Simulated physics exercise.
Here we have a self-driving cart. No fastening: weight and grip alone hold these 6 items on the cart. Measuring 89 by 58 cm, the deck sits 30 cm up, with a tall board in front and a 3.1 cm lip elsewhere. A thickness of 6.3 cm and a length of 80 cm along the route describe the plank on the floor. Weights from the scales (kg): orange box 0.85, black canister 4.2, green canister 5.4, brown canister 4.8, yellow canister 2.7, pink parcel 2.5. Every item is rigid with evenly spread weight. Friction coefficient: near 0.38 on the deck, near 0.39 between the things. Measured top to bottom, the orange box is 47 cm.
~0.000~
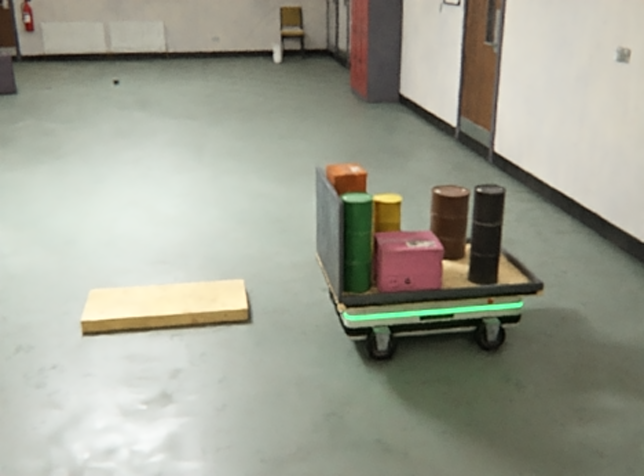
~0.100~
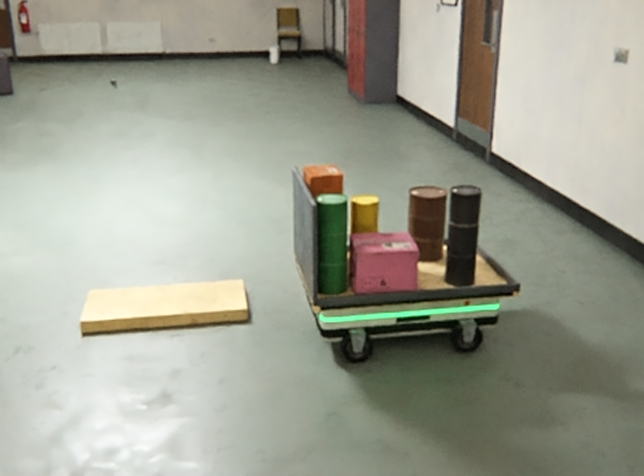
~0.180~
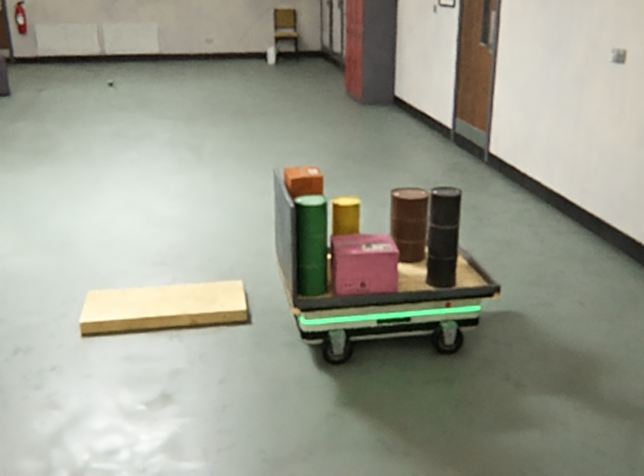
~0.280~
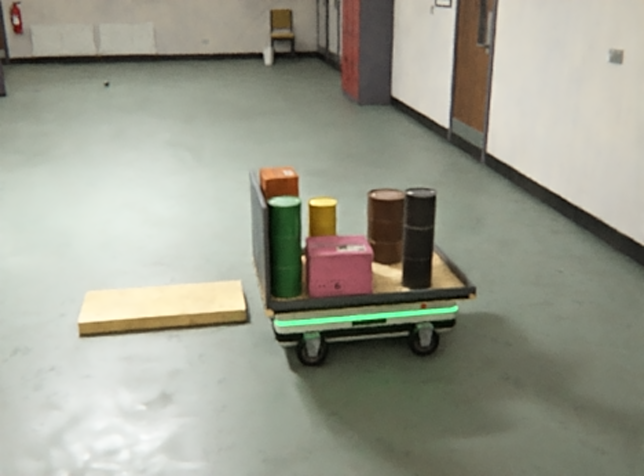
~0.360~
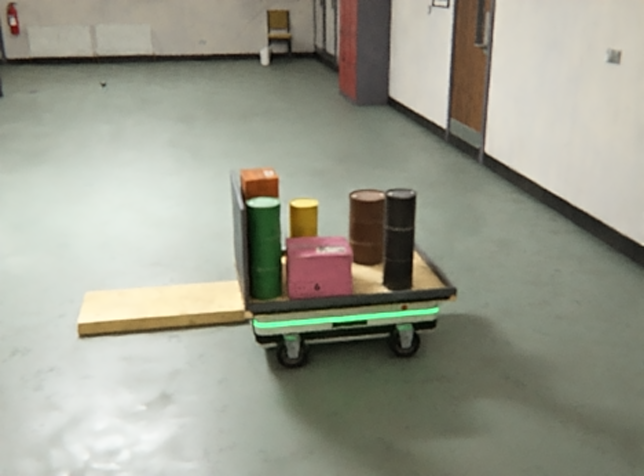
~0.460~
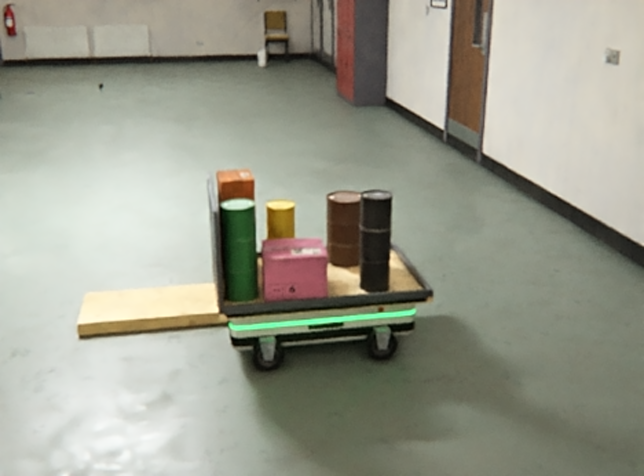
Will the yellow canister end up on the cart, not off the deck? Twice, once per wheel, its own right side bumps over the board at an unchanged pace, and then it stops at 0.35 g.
It's safe on the cart.
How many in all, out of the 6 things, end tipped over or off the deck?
That makes 5.
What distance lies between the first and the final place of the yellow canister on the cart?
Net distance near 26 cm.
After 1.06 s, cart has run 117 cm; yellow canister on its side near (180, 249); orange box leaning 60°; green canister leaning 20°.
After 1.76 s, cart has run 194 cm; black canister and green canister now off the deck; yellow canister on its side near (6, 285); brown canister on its side.
At rest (2.7 s), off the deck, black canister and green canister; tipped over on the cart, orange box, brown canister and yellow canister; the last one in place, give or take 10 cm.
